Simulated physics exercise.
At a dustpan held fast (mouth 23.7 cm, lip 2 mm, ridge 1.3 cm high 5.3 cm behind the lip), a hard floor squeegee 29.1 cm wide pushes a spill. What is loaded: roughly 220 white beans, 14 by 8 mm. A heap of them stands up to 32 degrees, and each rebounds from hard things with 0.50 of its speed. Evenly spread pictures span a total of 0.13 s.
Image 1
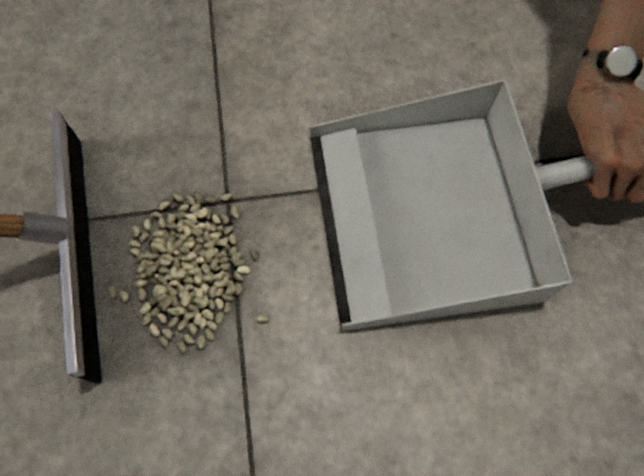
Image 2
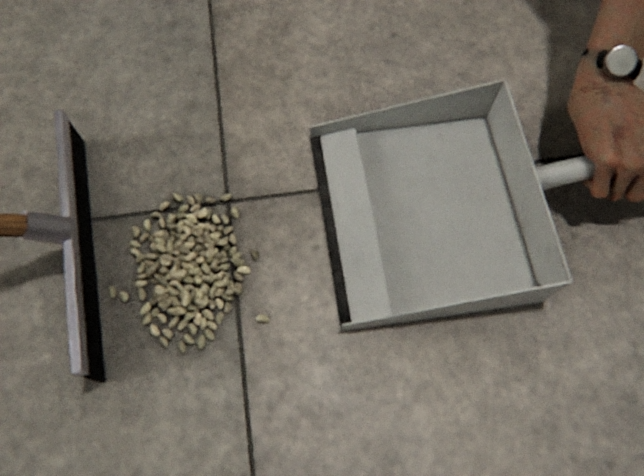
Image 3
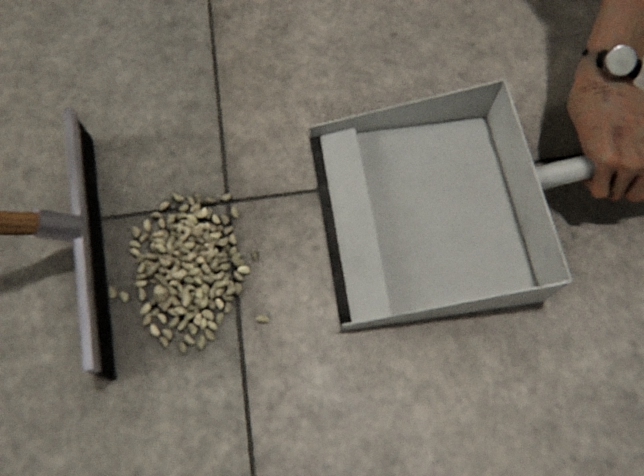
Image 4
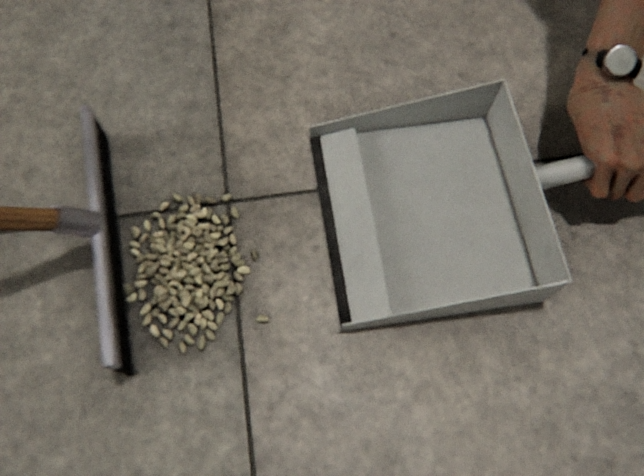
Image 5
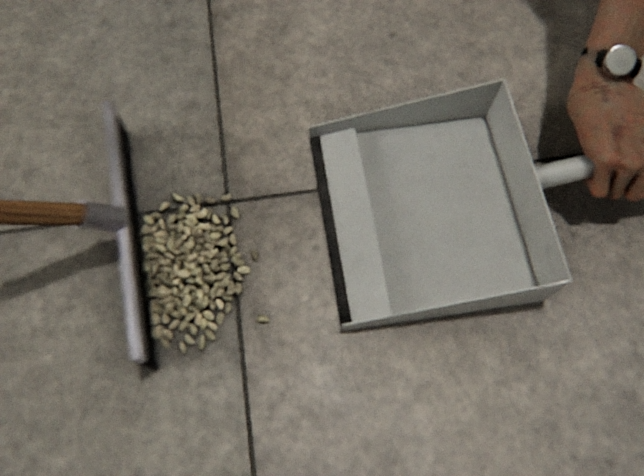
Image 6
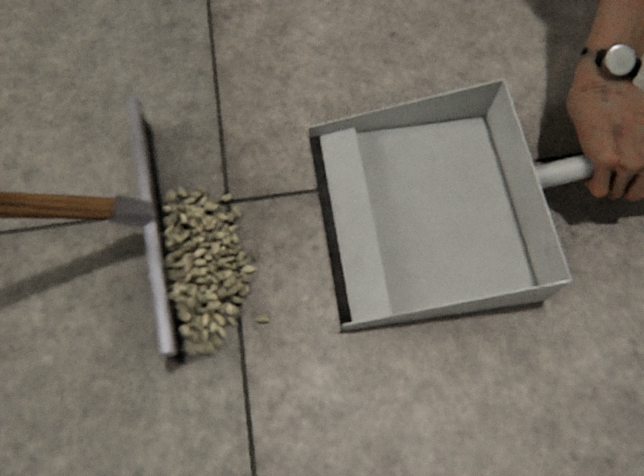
To begin with, a squeegee stands left of a loose heap of pale beans on gray tiles, while a hand wearing a watch holds a dustpan at right. The squeegee slides right, meets the beans, and pushes the heap a short way, packing it closer against the blade; the dustpan stays still.
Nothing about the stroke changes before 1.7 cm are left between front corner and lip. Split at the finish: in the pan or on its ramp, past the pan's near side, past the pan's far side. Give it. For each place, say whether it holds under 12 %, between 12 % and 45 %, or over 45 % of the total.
In order: Pan: A large fraction; near side: A tiny fraction; far side: A tiny fraction.
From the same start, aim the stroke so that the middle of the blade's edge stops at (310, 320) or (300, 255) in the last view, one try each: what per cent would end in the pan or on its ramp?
I'd expect about 40 percent, then about 55 percent.
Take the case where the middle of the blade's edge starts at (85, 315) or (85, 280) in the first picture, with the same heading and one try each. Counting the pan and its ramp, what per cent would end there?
I'd put it near 55 per cent for the first and near 60 per cent for the second.
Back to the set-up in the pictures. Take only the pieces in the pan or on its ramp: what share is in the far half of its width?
Roughly 40 per cent.
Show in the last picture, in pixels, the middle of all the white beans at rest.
Near (346, 228).
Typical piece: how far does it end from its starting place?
Roughly 20 cm.
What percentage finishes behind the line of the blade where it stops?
I'd say close to 0 per cent.
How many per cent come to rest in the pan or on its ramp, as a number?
Roughly 65 in a hundred come to rest there.
Then, 0.09 s after the last picture, middle of the blade 9 cm from the lip; 0 % over the lip, far side 0 %, near side 5 %.
Then, 0.15 s after the last picture, middle of the blade 4 cm from the lip; 15 % over the lip, far side 0 %, near side 5 %.
Then, 0.35 s after the last picture, middle of the blade 3 cm from the lip; 65 % over the lip, far side 5 %, near side 5 %.
In the end, pan 65 %, near side 5 %, far side 5 %, in front of the lip or behind the blade 30 %.
